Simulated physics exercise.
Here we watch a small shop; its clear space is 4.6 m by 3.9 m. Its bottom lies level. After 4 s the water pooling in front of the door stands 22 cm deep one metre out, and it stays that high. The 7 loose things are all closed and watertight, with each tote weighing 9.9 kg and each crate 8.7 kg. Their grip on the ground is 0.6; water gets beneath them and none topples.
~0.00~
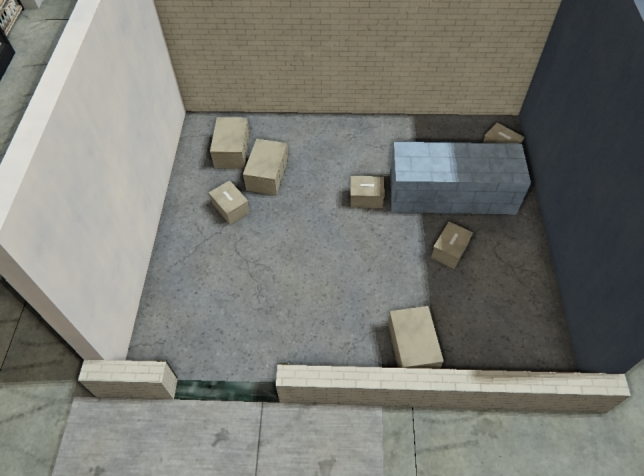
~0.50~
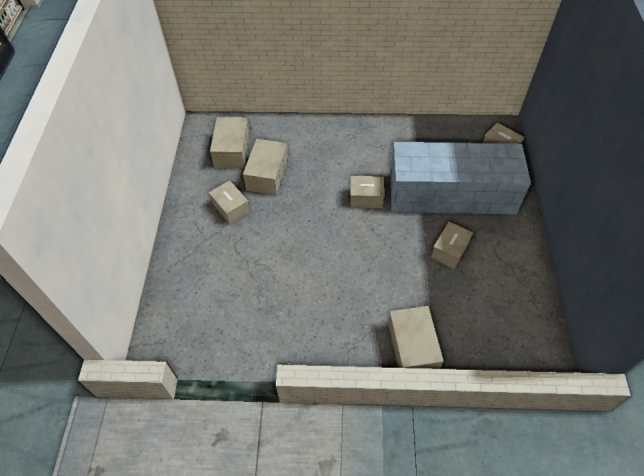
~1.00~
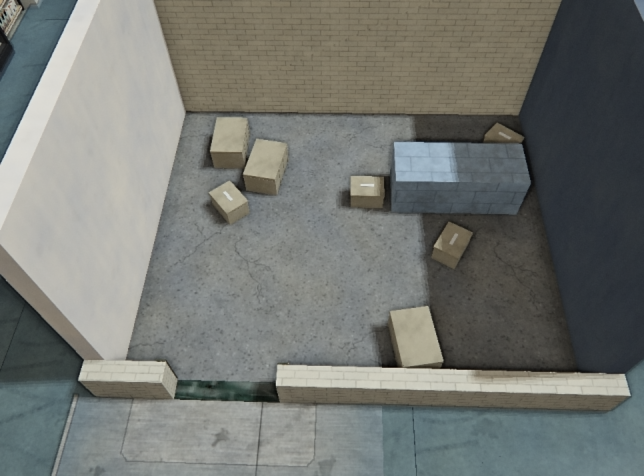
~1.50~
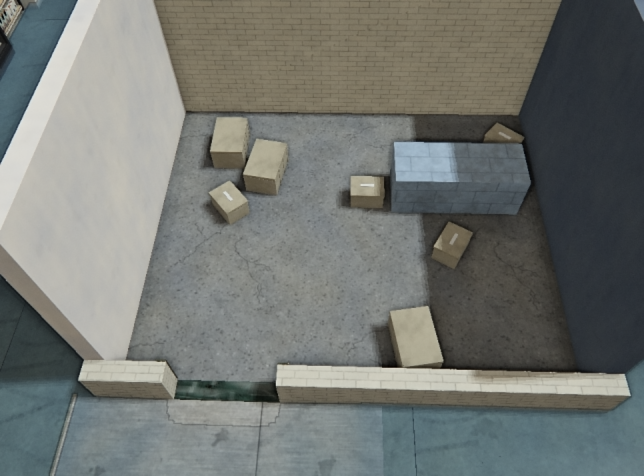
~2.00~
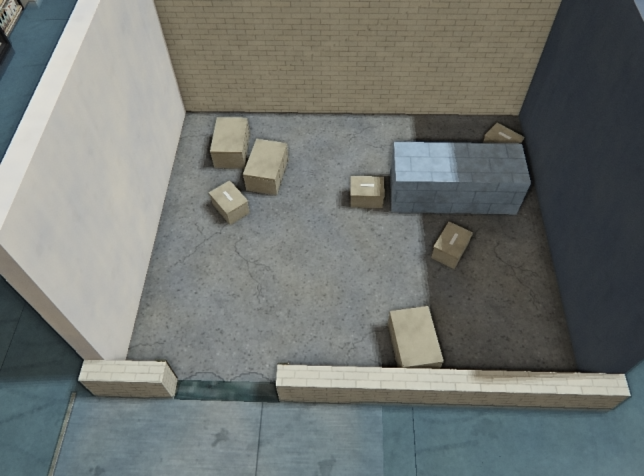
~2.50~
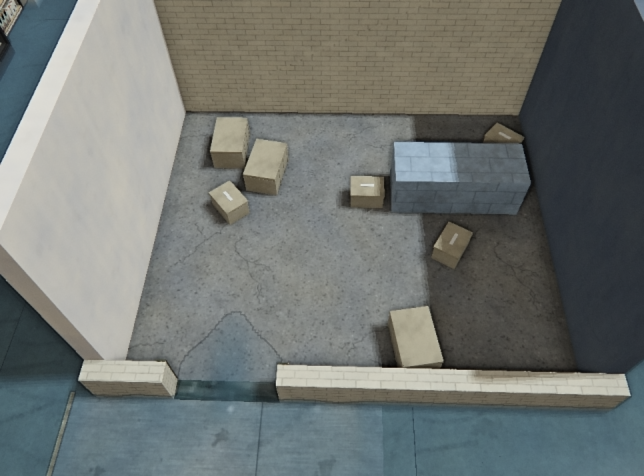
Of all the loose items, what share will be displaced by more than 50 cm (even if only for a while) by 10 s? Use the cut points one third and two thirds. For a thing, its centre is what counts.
It falls from one third to two thirds.
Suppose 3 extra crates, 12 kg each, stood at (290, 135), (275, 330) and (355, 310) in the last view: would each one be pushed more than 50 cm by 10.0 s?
So, in the order asked, it's too far, too far and not far enough.
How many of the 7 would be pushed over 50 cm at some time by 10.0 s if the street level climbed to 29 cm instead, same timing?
With that change, 4 of them.
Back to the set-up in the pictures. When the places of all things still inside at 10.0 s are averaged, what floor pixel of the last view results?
Close to pixel (384, 189).
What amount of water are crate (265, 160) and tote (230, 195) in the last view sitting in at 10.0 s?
Depths: Near 8 cm, then near 12 cm.
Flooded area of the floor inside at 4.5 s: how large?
About 6.5 m2.
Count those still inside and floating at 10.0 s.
I'd say 4 of them.
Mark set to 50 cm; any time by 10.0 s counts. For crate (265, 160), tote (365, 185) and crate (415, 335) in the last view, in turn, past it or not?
In that order: Past it, short of it, less.
After 3.5 s 0 of 7 are over 50 cm from their spots; 0 afloat.
After 4.5 s 0 of 7 are over 50 cm from their spots; 0 afloat.
After 7.0 s 1 of 7 are over 50 cm from their spots; 2 afloat.
After 10.0 s 3 of 7 are over 50 cm from their spots, and 3 have been at some point; 4 afloat.
